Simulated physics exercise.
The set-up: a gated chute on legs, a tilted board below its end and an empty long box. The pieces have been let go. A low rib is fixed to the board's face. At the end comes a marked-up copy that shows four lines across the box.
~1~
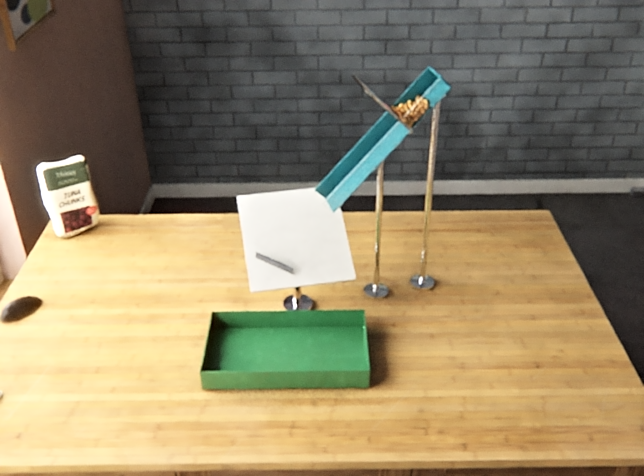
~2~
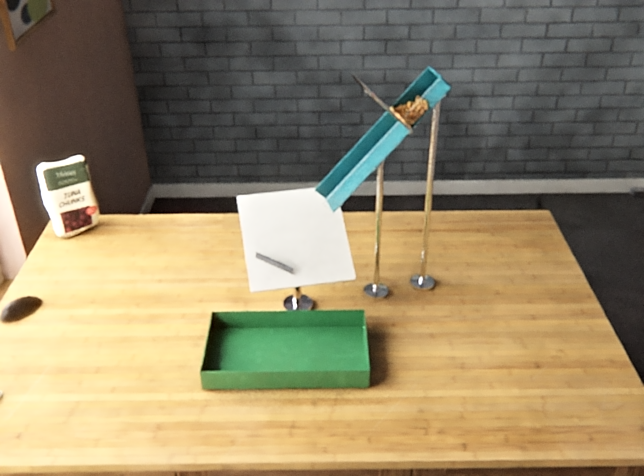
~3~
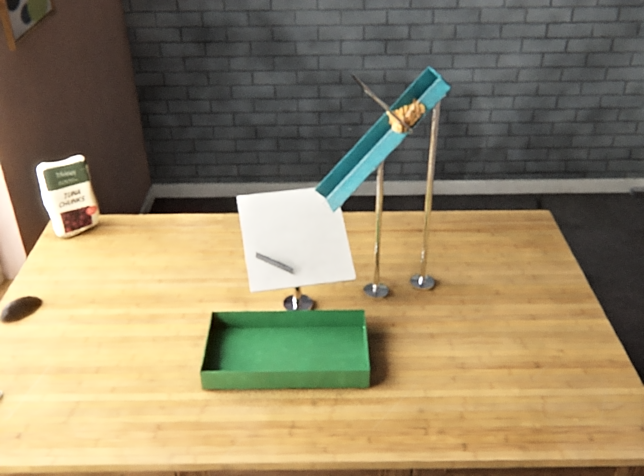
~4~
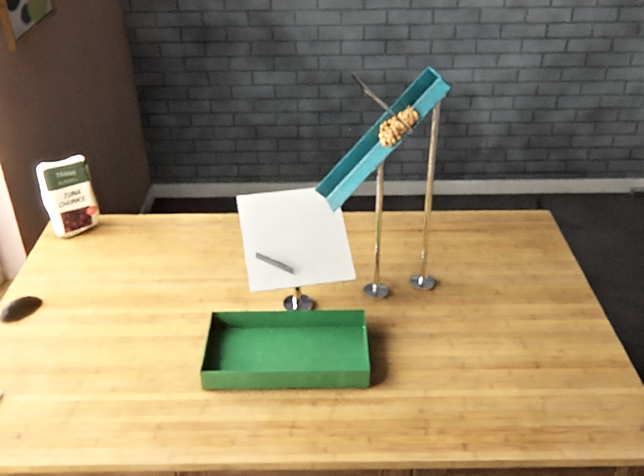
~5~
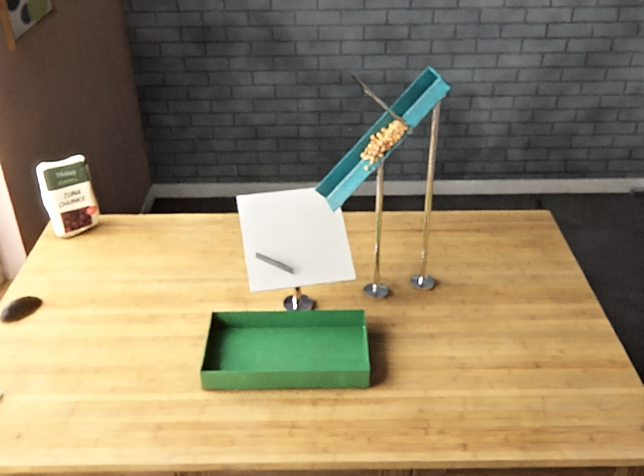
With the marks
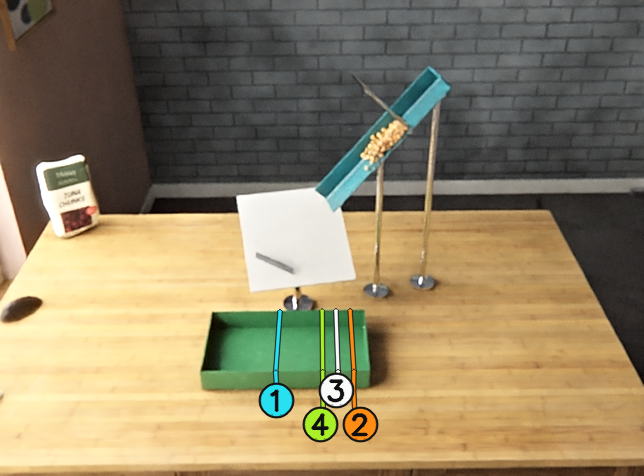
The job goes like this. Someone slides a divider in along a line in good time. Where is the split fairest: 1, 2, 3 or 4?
4 is best.
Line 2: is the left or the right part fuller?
The left side.
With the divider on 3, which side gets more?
Left.
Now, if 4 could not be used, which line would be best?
Here it is line 1.
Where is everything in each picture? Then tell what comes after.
Load behind the gate (410, 112), round wooden beads; lip of the chute (330, 206), sloping fairly steeply, in the first picture.
Middle of the board (295, 236), tilted fairly steeply; middle of its low edge (304, 285); of its high edge (287, 191), in the second picture.
Front corners of the box (200, 372) and (369, 370), empty; front of the load (394, 129), in the third picture.
Middle of the load (394, 126); its front (384, 144), roughly a quarter of the way to the lip; rib from (256, 252) to (293, 269), in the fourth picture.
Middle of the load (382, 141); its front (367, 168), roughly half of the way to the lip, in the fifth picture.
On the marked copy, line 1 crosses the front rim at (275, 371); line 2 crosses the front rim at (353, 370); line 3 crosses the front rim at (338, 370); line 4 crosses the front rim at (322, 370).
With 1, of what is caught, roughly a quarter on the left of the divider, the larger part on the right.
With 2, of what is caught, the larger part on the left of the divider, about a tenth on the right.
With 3, of what is caught, almost all on the left of the divider, just a few on the right.
With 4, of what is caught, roughly two thirds on the left of the divider, roughly a third on the right.
